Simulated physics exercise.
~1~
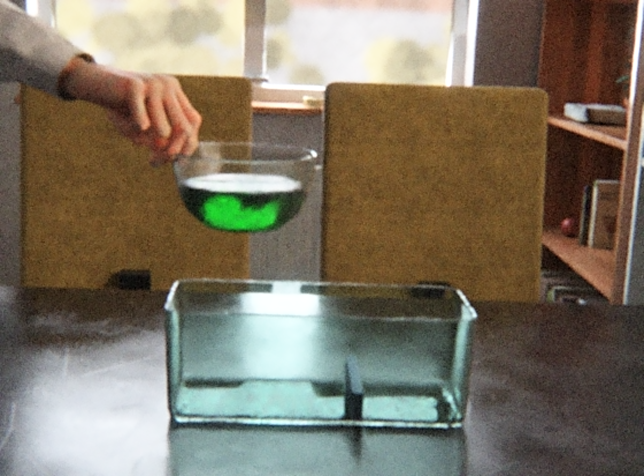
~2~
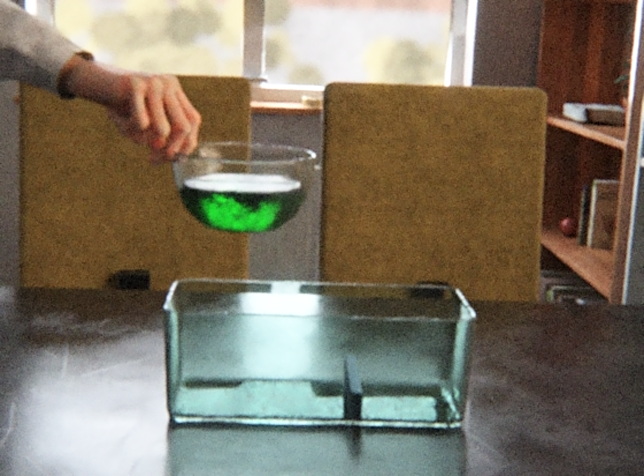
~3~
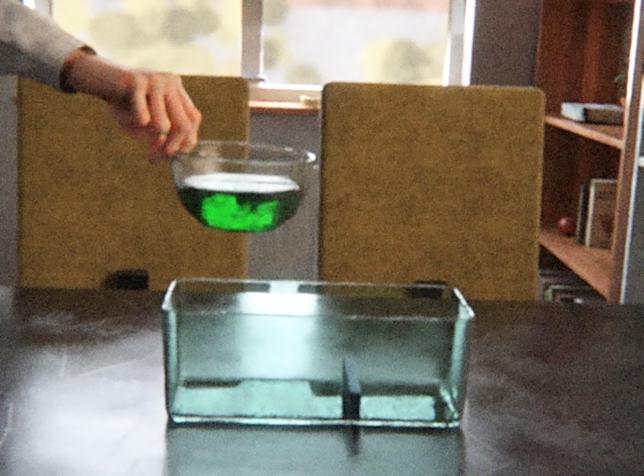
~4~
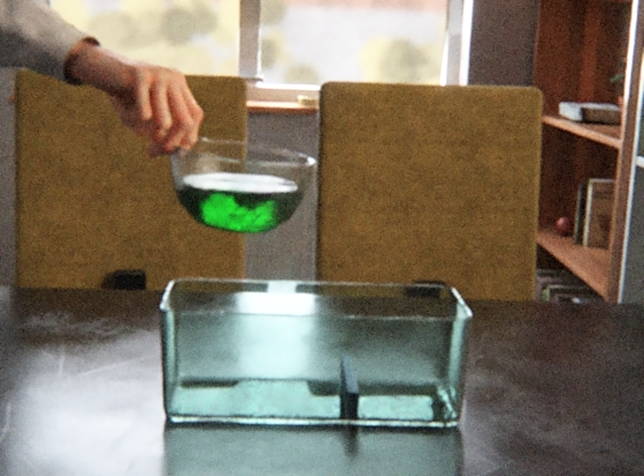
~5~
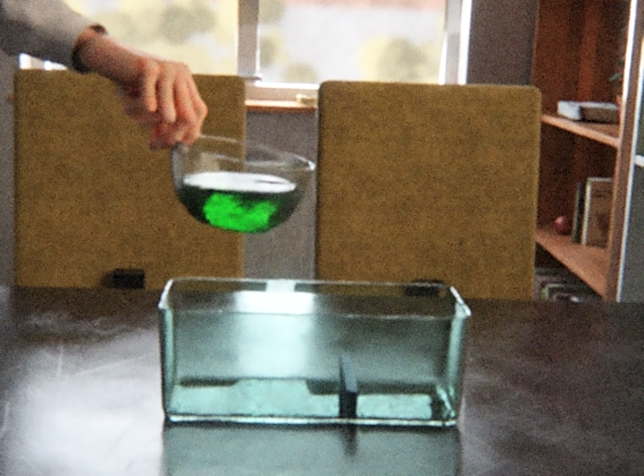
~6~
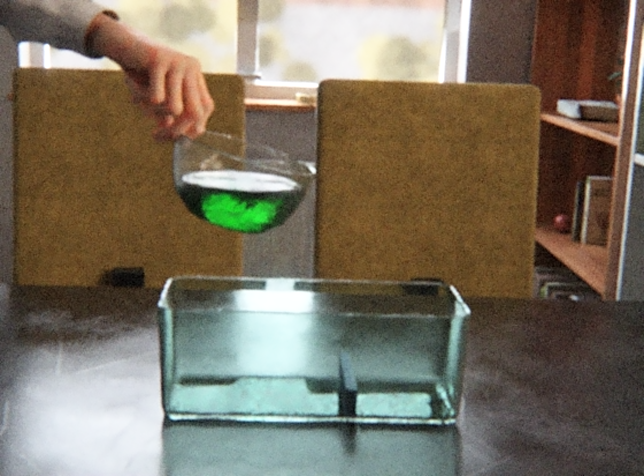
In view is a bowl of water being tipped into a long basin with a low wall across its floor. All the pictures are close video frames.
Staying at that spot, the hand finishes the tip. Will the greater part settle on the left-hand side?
Yes, on the left-hand side.
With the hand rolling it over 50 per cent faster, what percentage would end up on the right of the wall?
About 25 per cent.
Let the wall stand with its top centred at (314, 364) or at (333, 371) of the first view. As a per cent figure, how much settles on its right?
First try: Roughly 80 per cent; second try: 60 per cent.
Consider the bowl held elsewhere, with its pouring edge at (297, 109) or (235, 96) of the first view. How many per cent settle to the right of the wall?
Roughly 20 % the first time and roughly 15 % the second.
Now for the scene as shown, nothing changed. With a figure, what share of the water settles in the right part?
Close to 35 per cent.
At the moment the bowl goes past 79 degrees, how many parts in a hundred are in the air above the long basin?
Something close to 35 percent of it.
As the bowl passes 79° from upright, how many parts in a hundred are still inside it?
50 per cent, roughly.
A moment on, the tilt is 79° and 48 per cent is still to pour, 10 is left of the wall and 8 right of it.
Next, the tilt is 115° and 0 per cent is still to pour, 63 is left of the wall and 33 right of it.
Then the tilt is 120° and 0 per cent is still to pour, 65 is left of the wall and 34 right of it.
Later the tilt is 120° and 0 per cent is still to pour, 65 is left of the wall and 35 right of it.
In the end 65 per cent lies left of the wall, 34 right of it and 0 outside.
